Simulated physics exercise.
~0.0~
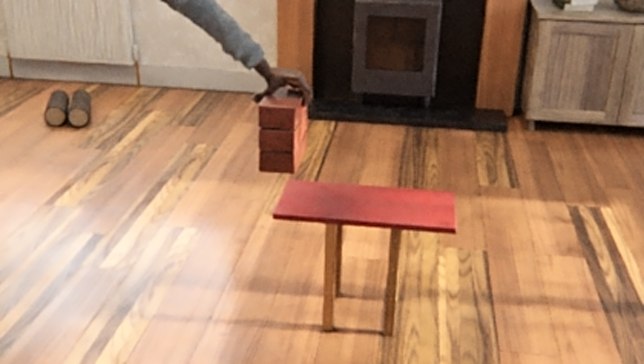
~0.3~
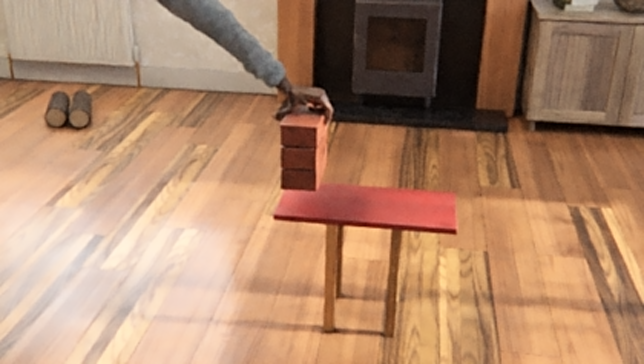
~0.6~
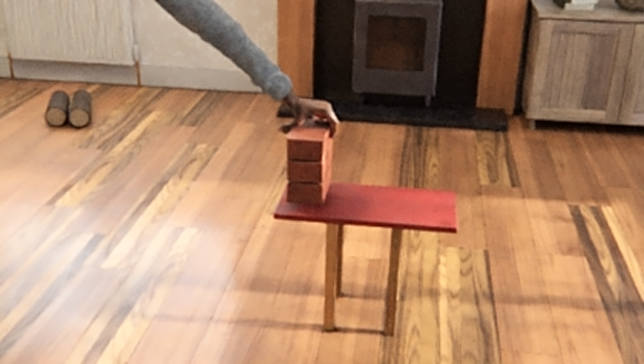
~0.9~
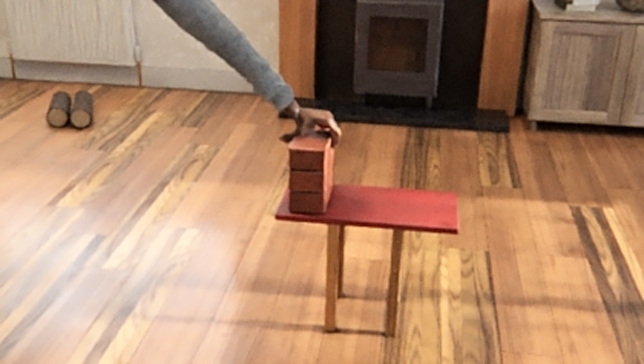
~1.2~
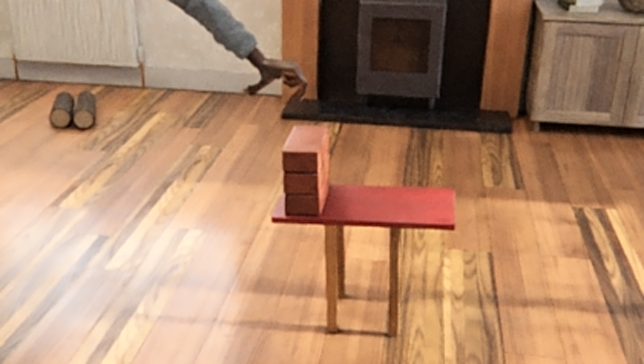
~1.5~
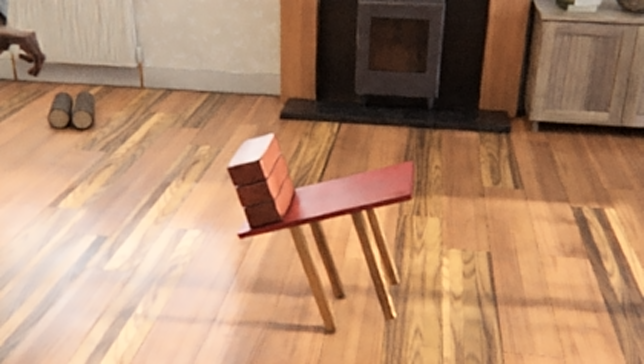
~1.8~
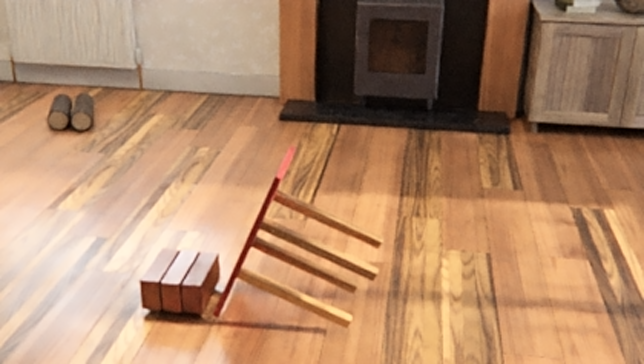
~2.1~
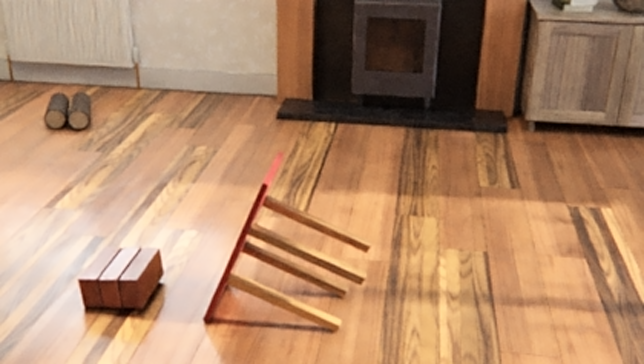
On a wooden floor, a hand sets stacked bricks on a red table, which topples left.
